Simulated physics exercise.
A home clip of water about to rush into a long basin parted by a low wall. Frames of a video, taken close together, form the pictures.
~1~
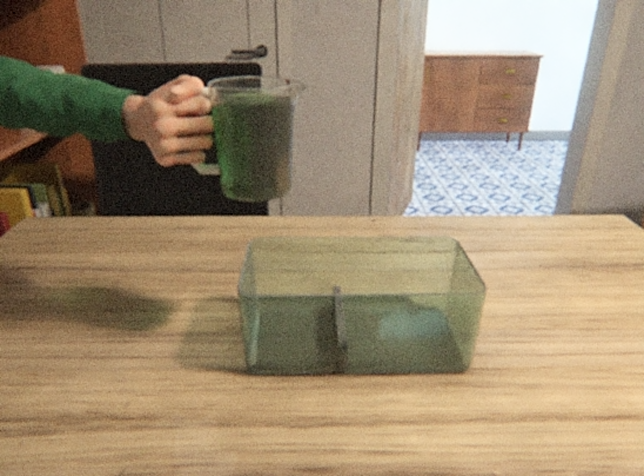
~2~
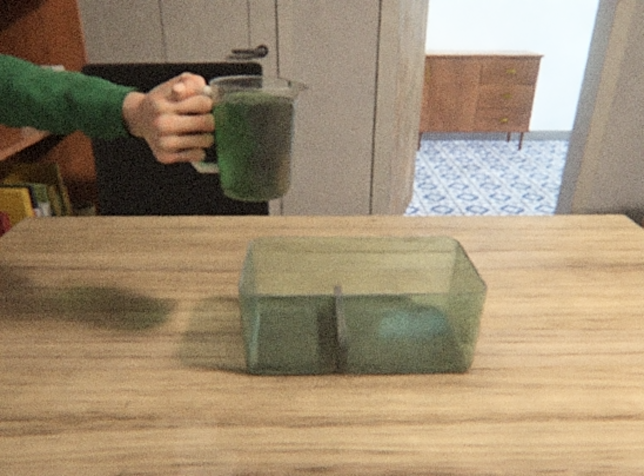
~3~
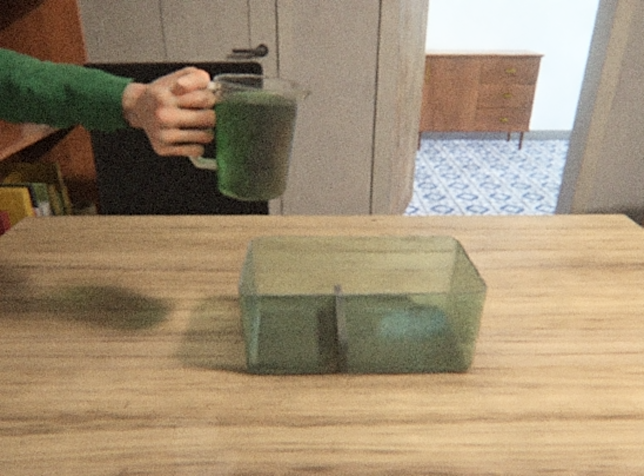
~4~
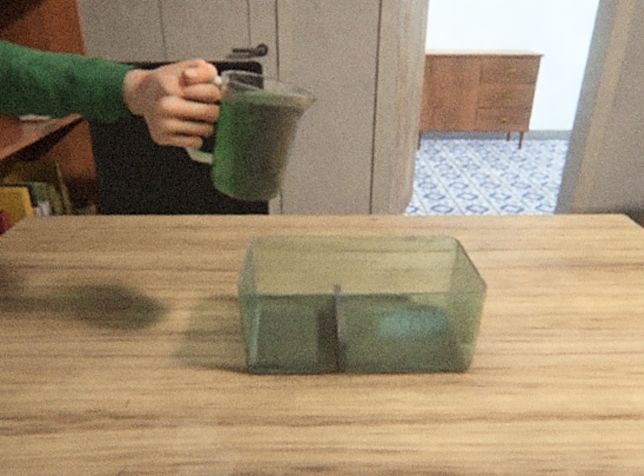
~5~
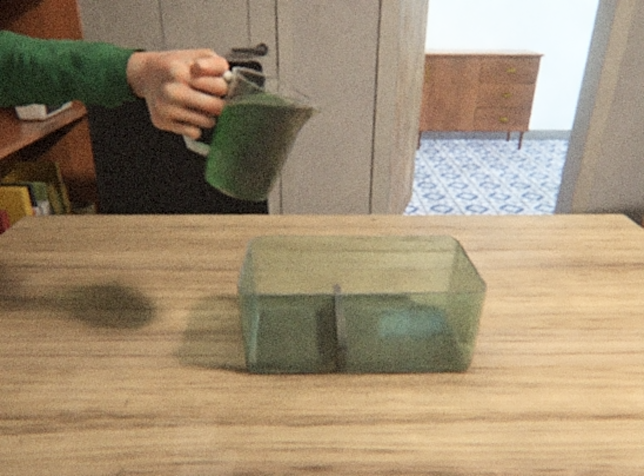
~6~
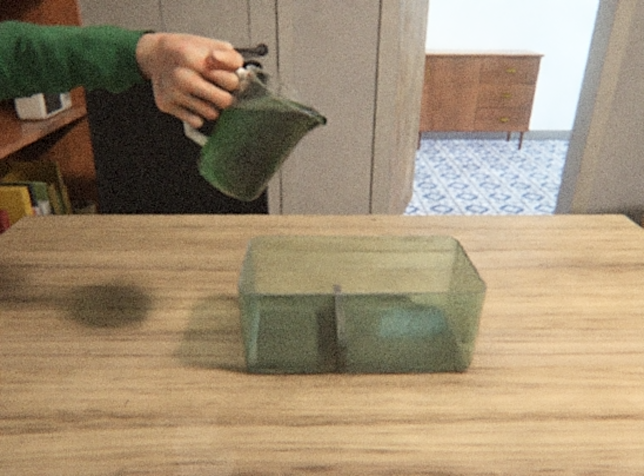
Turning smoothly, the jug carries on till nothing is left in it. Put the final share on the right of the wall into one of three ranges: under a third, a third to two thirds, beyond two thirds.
The share right of the wall ends up beyond two thirds.
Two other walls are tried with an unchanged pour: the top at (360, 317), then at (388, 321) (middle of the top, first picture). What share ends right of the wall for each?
In order, 55 and 15 in a hundred.
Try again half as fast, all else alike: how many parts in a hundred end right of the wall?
Around 90 per cent ends up there.
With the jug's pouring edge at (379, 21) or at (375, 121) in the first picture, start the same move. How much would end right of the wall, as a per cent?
About 60 per cent, then about 90 per cent.
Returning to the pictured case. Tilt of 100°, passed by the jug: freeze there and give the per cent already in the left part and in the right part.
I'd put the left part near 0 per cent and the right part near 15.
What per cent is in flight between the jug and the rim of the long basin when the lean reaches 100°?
Share in flight: Approx. 30 %.
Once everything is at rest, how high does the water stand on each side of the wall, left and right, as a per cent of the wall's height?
On the left it is 10 per cent, on the right 50.
A moment on, the jug is tipped right over and 57 per cent is still to pour, 0 is left of the wall and 15 right of it.
Next, the jug is tipped right over and 8 per cent is still to pour, 6 is left of the wall and 69 right of it.
Then the jug is tipped right over and 0 per cent is still to pour, 10 is left of the wall and 88 right of it.
Later the jug is tipped right over and 0 per cent is still to pour, 11 is left of the wall and 87 right of it.
Finally, 11 per cent lies left of the wall, 87 right of it and 2 outside.
